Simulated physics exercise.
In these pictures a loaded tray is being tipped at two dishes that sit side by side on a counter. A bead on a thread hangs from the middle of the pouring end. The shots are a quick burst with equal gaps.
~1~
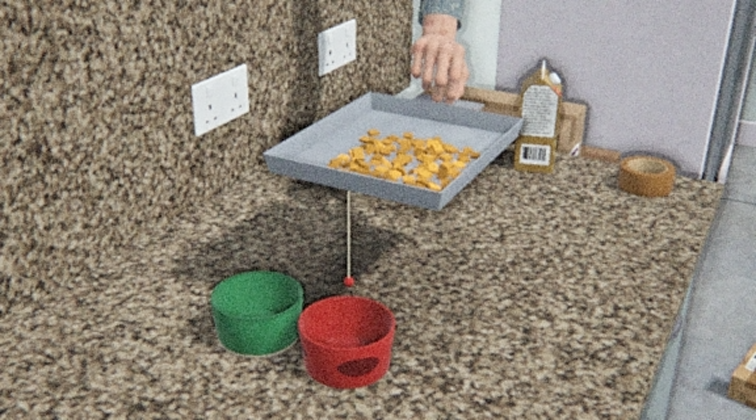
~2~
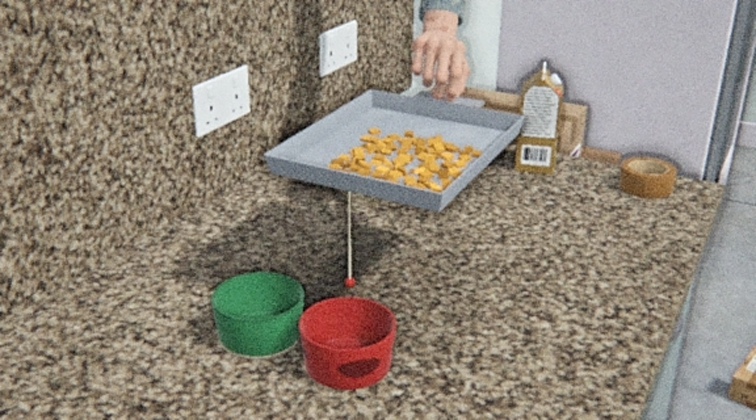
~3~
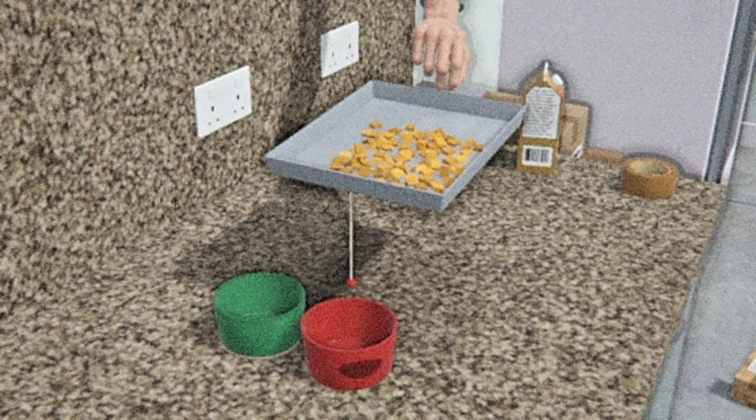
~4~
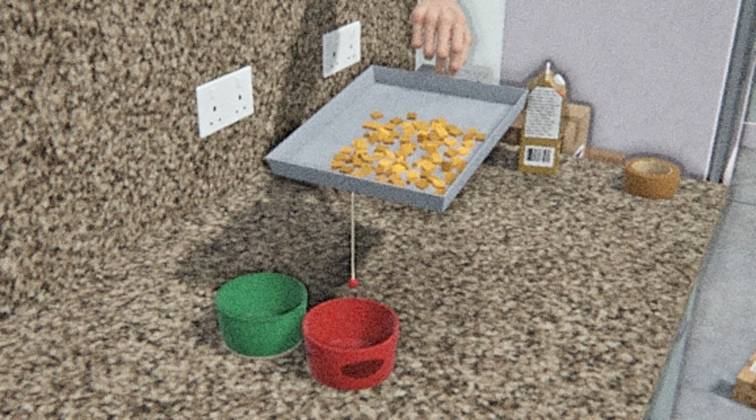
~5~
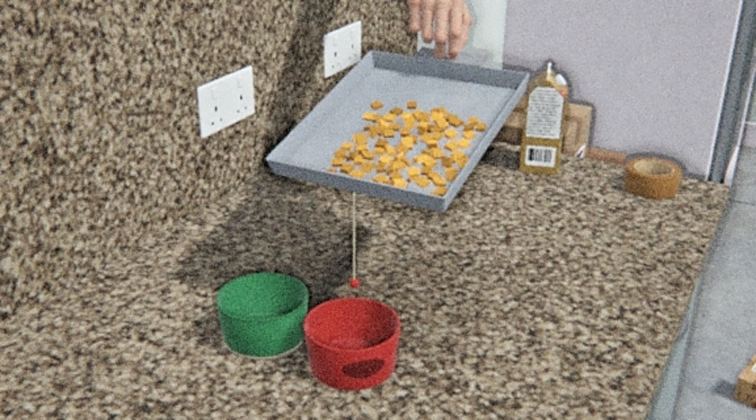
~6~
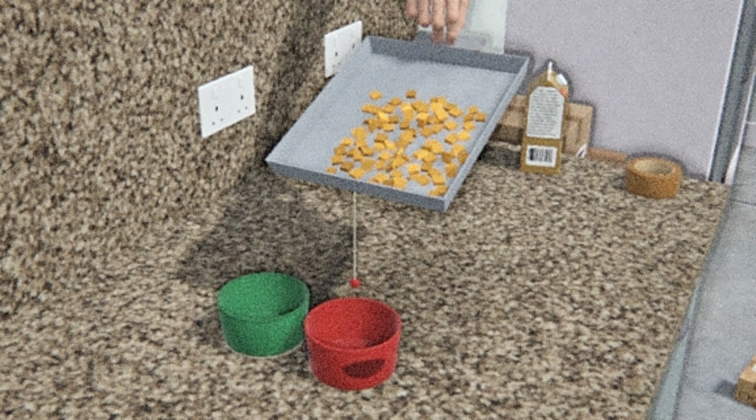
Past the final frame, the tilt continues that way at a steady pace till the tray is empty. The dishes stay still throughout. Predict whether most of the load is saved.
Most of it is saved.
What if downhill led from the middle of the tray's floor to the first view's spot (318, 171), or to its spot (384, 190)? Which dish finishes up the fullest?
So, first the left-side one, then the right-side one.
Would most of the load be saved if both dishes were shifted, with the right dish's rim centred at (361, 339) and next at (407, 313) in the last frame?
Result, first setup: The bulk; second setup: The minor share.
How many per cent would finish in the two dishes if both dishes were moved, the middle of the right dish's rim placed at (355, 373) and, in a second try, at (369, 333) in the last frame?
Around 10 and around 90 per cent, in that order.
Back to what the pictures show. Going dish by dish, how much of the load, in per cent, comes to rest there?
For the left dish 20 %, for the right dish 60 %.
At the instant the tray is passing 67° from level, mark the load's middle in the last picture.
Somewhere about pixel (369, 169).
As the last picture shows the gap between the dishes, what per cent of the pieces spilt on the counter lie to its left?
Share to the left: Near 10 per cent.
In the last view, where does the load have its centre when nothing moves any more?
(346, 363).
Soon, tray tipped steeply; all on the tray.
A while on, tray tipped past a quarter turn; about two thirds on the tray; a small part in the right dish; a stray few in the left dish; a stray few outside both; about a quarter in the air.
Towards the end, tray tipped past a quarter turn; about half in the right dish; about a quarter in the left dish; about a quarter outside both.
Finally, tray tipped past a quarter turn; about half in the right dish; about a quarter in the left dish; about a quarter outside both.
